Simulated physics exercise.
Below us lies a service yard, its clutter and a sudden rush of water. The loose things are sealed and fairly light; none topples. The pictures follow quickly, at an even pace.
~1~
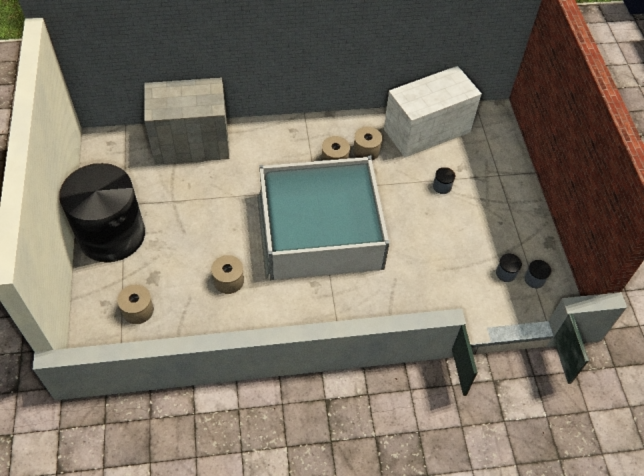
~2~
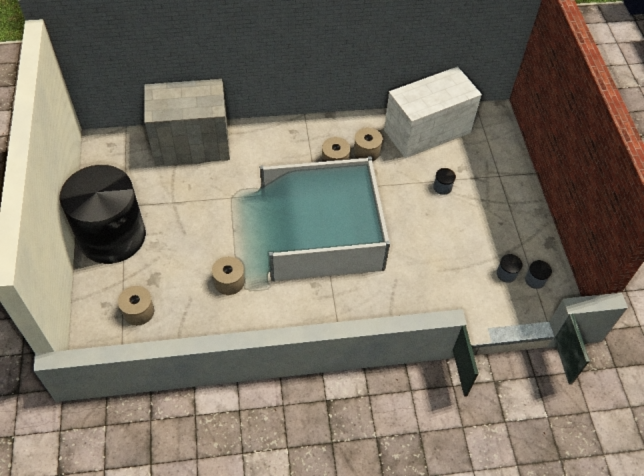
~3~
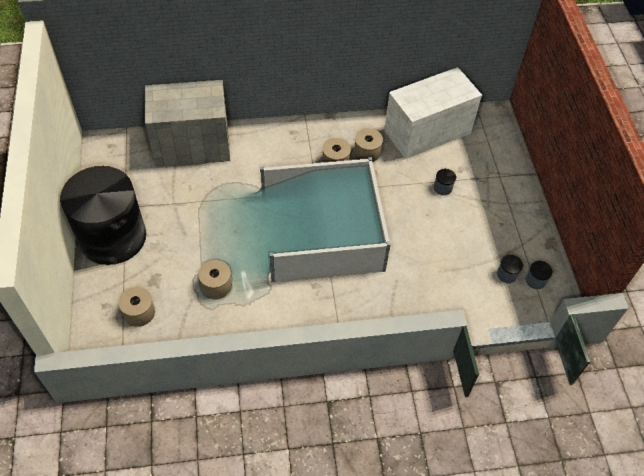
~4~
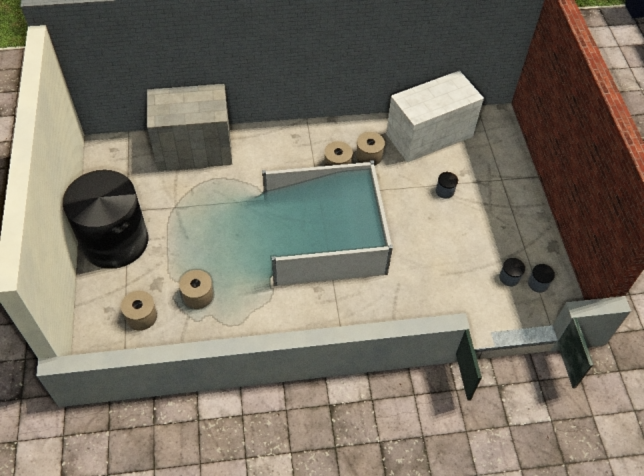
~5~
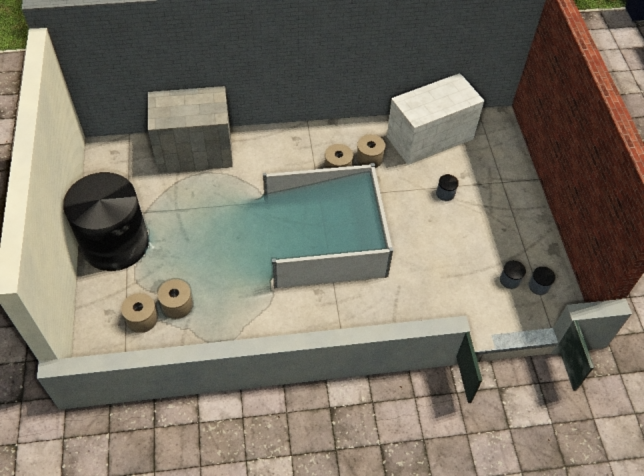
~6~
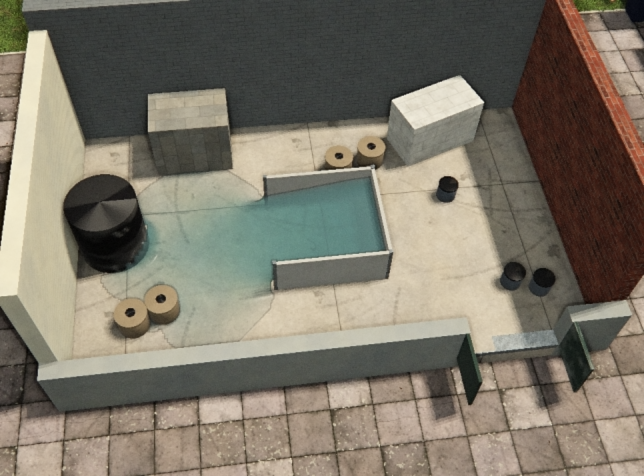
Water bursts from the left side of a square pool in a walled yard, seen from high above, and spreads leftward across the pale floor. Tan drums, dark pots, two grey blocks and a black cylinder at left stand between grey, cream and red-brick walls. The nearest tan drum slides left to meet another, which then shifts slightly, while the view barely drifts.
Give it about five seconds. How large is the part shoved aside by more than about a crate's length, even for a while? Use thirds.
Share: Not even a third.
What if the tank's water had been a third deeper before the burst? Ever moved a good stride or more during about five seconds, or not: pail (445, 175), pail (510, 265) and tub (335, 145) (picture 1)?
One after the other: Less than that, pushed that far, shifted that much.
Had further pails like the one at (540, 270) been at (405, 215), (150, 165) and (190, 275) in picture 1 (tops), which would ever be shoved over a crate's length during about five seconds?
In turn: Under that, pushed that far, pushed that far.
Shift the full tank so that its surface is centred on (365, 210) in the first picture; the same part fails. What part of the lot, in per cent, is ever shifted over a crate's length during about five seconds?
Some 30 per cent.
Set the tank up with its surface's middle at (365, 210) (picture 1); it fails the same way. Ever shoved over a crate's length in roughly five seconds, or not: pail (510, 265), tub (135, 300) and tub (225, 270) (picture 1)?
In turn: Not that far, swept aside, shifted that much.
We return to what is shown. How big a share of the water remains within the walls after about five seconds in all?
Near 100 in a hundred.
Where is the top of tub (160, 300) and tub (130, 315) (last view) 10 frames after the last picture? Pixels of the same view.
At about (121, 328) and (82, 339).
A moment on, 1 of 7 are well off their spots; 1 afloat.
Next, 2 of 7 are well off their spots; 2 afloat.
Later, 2 of 7 are well off their spots; 2 afloat.
In the end, 2 of 7 are well off their spots, and 2 have been at some point; 2 afloat.
